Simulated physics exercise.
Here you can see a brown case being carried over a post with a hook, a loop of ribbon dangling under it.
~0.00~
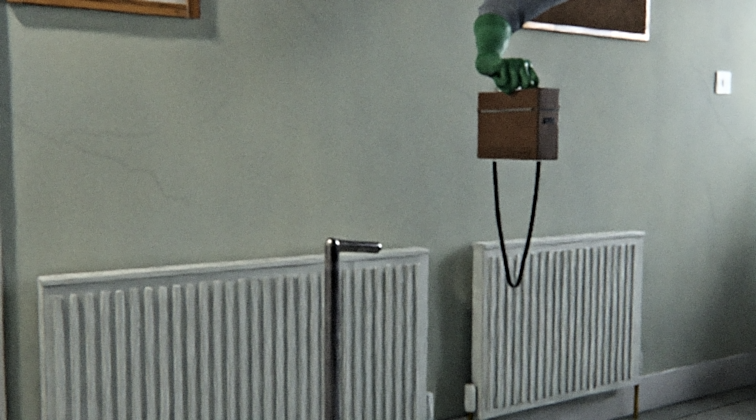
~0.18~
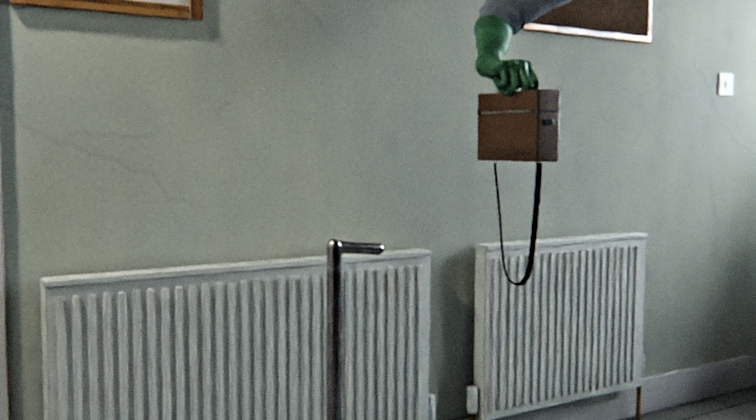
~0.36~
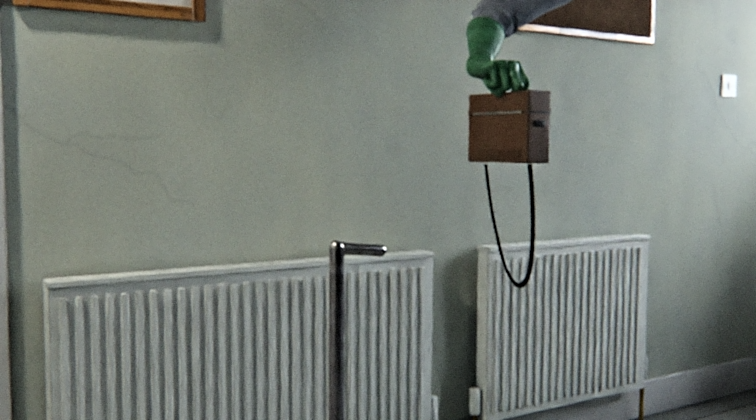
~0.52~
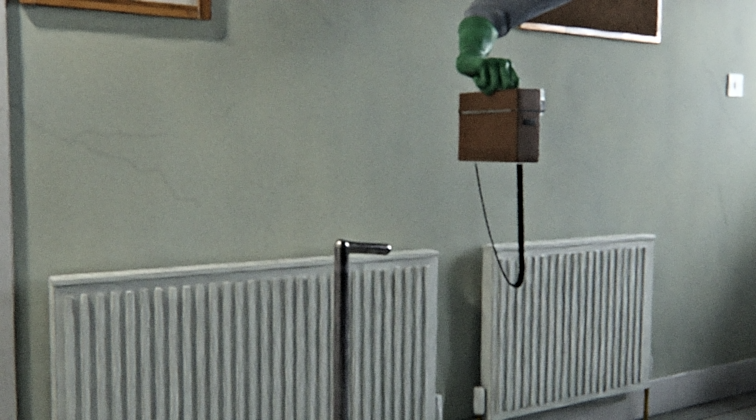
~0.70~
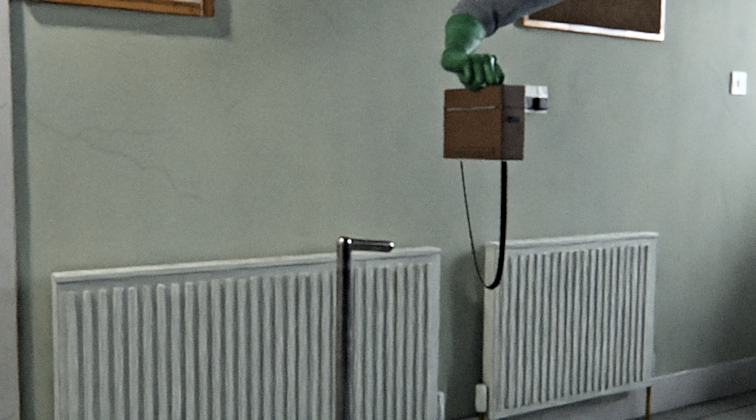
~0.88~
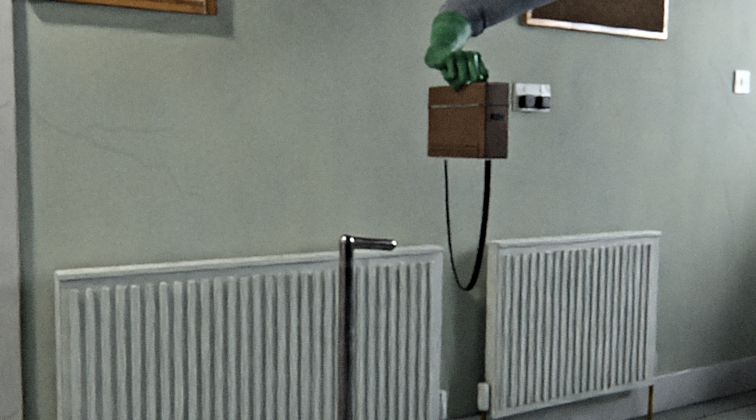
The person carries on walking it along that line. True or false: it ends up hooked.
True.
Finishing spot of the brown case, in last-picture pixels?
Once everything settles, look close to pixel (244, 116).
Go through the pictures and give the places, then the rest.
The first picture shows brown case (517, 125); hook tip (375, 248).
The second picture shows brown case (517, 127); bottom of the loop (515, 284).
The third picture shows brown case (508, 128).
The fourth picture shows brown case (498, 127); bottom of the loop (513, 286).
The fifth picture shows brown case (483, 124).
The sixth picture shows brown case (467, 122); bottom of the loop (463, 289); hook tip (390, 245); hook points towards it, loop hangs below the hook.
After 1.68 s, case over the post near (378, 119).
After 2.38 s, case past the post near (290, 117).
In the end, case past the post near (244, 116); loop tight round the post, hand stopped. The brown case is jerked back by its loop.
